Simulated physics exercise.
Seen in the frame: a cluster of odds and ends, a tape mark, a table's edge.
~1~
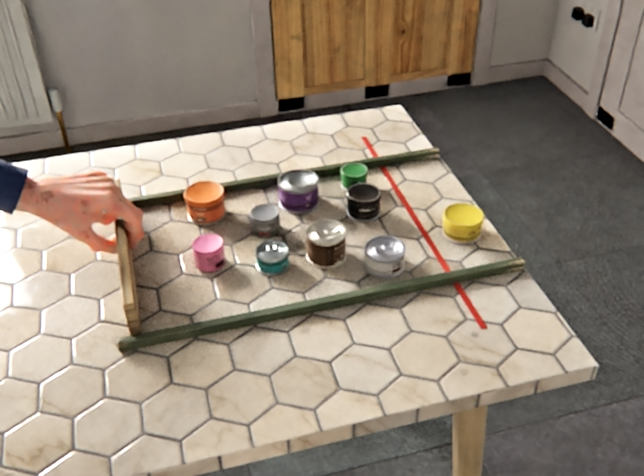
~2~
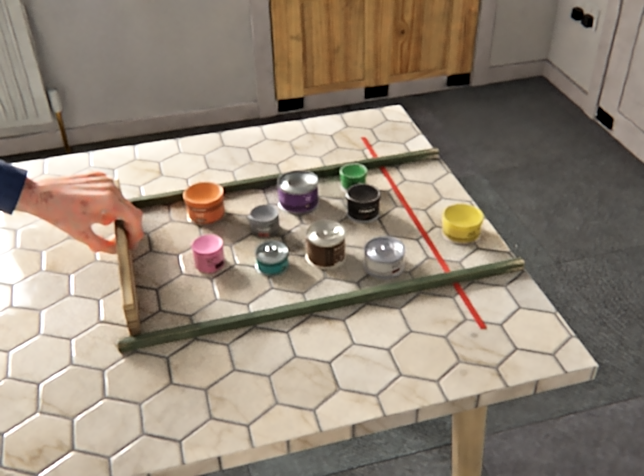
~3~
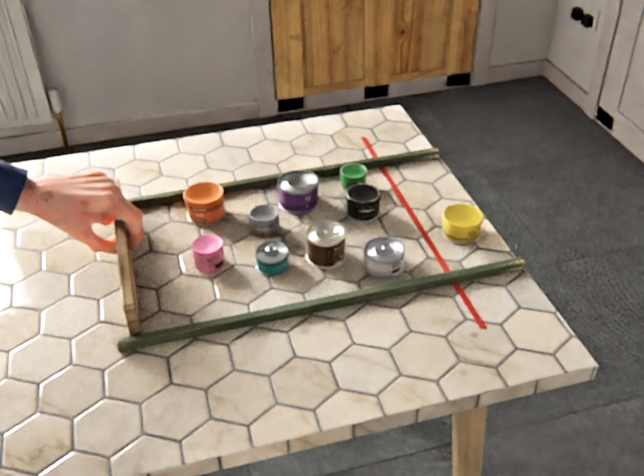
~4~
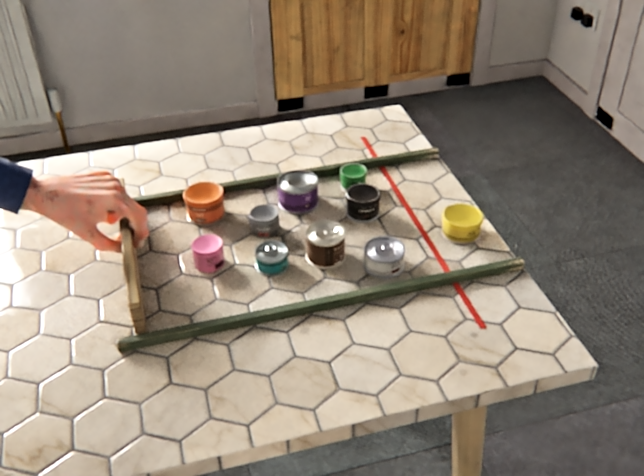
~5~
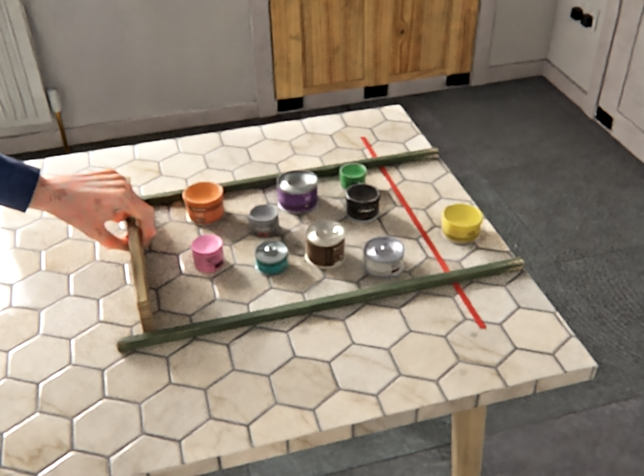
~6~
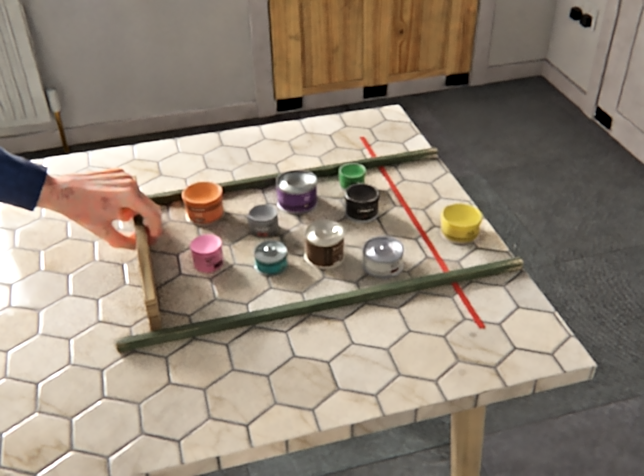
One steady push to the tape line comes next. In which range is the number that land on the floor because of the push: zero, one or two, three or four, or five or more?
Pretty sure the pieces that leave the surface number one or two this time.
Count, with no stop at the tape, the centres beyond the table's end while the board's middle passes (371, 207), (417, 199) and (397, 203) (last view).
0, 2 and 0.
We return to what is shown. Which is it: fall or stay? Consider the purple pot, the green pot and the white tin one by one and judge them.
First the purple pot keeps its place, next the green pot goes down, last the white tin keeps its place.
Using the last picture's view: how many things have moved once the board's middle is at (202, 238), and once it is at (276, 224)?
At the first point the count is 2, at the second it's 6.
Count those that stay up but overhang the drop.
That comes to 2 of them.
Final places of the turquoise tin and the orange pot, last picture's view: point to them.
Turquoise tin: (441, 229); orange pot: (406, 166).
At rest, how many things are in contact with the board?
The count in contact is 5.
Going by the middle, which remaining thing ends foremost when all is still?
Result: The yellow tin.
Early on, none off yet; yellow tin at rest near (461, 224); green pot at rest near (353, 178); black tin at rest near (362, 203).
A while later, none off yet; yellow tin at rest near (461, 224); green pot travelled well along near (392, 169); black tin moving near (371, 202).
Finally, the number that fall off is one or two; lost, green pot.
